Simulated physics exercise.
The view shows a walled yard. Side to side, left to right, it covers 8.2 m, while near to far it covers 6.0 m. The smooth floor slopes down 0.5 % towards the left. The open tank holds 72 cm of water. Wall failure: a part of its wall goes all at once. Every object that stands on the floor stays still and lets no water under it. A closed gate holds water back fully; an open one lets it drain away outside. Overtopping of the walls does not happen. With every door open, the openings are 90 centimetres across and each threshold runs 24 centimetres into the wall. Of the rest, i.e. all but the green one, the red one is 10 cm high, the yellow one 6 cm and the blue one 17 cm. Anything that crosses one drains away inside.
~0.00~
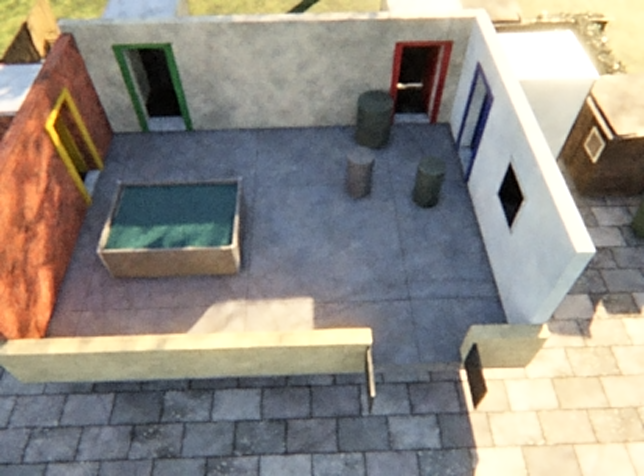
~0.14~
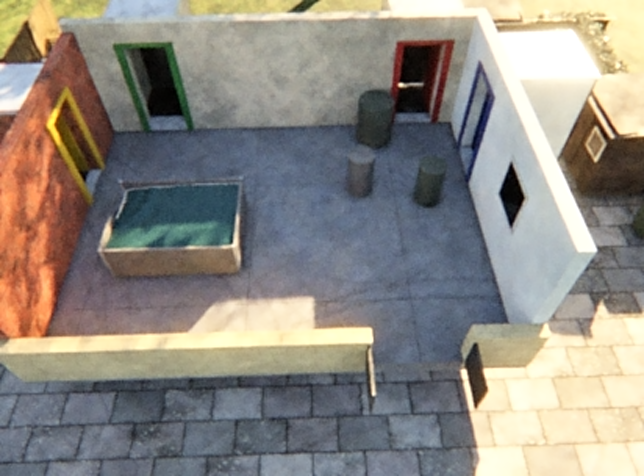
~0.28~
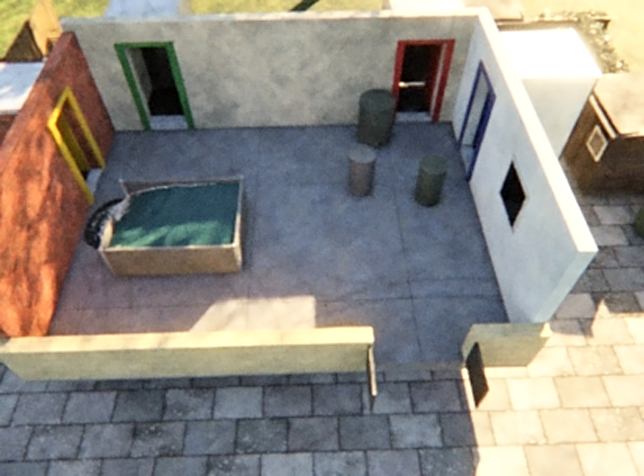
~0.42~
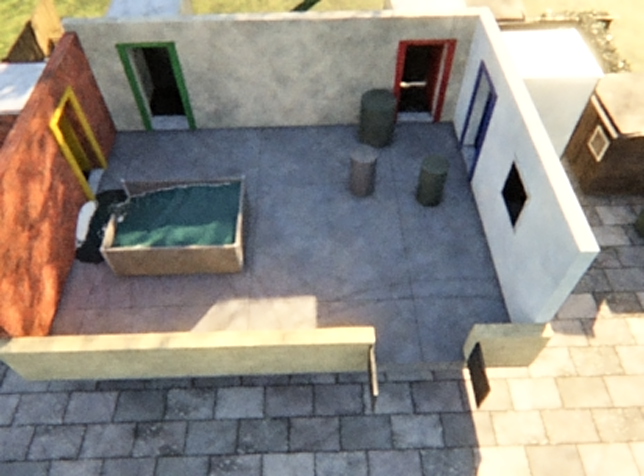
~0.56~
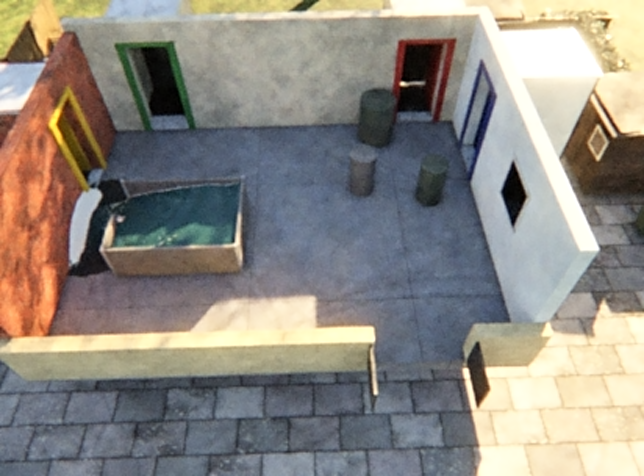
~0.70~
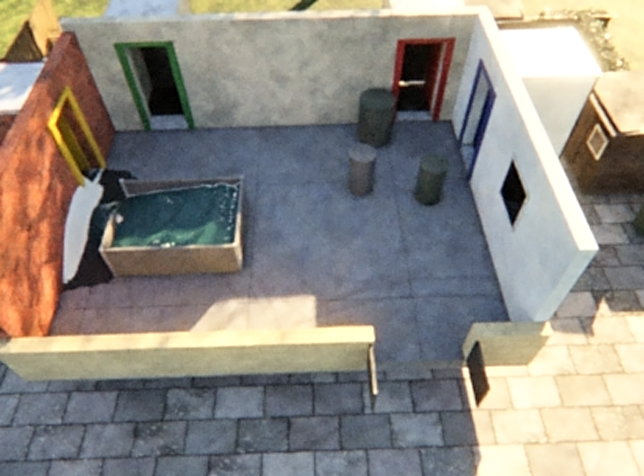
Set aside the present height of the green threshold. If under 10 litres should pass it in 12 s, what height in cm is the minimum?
The minimum is around 16 cm.
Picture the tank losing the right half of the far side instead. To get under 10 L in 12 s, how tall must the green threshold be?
The answer is some 18 cm.
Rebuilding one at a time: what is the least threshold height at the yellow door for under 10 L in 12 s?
At yellow, roughly 23 cm.
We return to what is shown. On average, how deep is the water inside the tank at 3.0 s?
About 38 centimetres on average.
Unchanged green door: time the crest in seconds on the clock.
Near 2.2 seconds.
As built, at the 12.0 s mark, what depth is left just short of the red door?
Lab note: Depth approx. 7.0 cm.
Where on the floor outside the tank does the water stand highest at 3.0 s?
Around pixel (86, 223).
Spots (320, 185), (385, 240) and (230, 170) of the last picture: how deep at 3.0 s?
Roughly 0, 0 and 0 centimetres.
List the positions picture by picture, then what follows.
The first frame shows still water, 72 cm deep, in the open tank at (174, 216); the green door at (158, 96) is dry.
In the second frame, the front is at a hidden place, 0.4 m from the gap at (125, 215); 0.2 m2 of floor is wet, 72 cm left at the back.
In the third frame, water pours out at (127, 216) and has run 0.8 m, to (88, 232); about 11 cm deep outside, 72 cm at the back.
In the fourth frame, the front is at (95, 200), 1.0 m from the gap at (129, 217); 1.4 m2 of floor is wet, 72 cm left at the back.
In the fifth frame, the front is at (100, 184), 1.2 m from the gap at (128, 217); 1.9 m2 of floor is wet, 71 cm left at the back.
In the sixth frame, the gap is at (128, 216), the front 1.5 m out at (103, 172); the back of the open tank holds 67 cm; the green door at (160, 94), 3.0 m from the gap, is still 1.9 m from the nearest water.
After 1.4 s water covers 15 % of the floor, deepest (54 cm) near (86, 223); it has not reached the green door.
After 3.0 s water covers 30 % of the floor, deepest (35 cm) near (86, 223); 18 cm at the green door, 0 litres in over its 22 cm threshold.
After 12.0 s water covers 100 % of the floor, deepest (11 cm) near (86, 223); 7 cm at the green door, 0 litres in over its 22 cm threshold.
At the green door as built, the water arrived by 1.7 s and peaked near 19 cm at 2.2 s.
Run again over the same 12 s with other heights there, 17 litres in over 14.5 cm, 2 litres over 19.5 cm. The limit of 10 litres is kept from about 16 cm up.
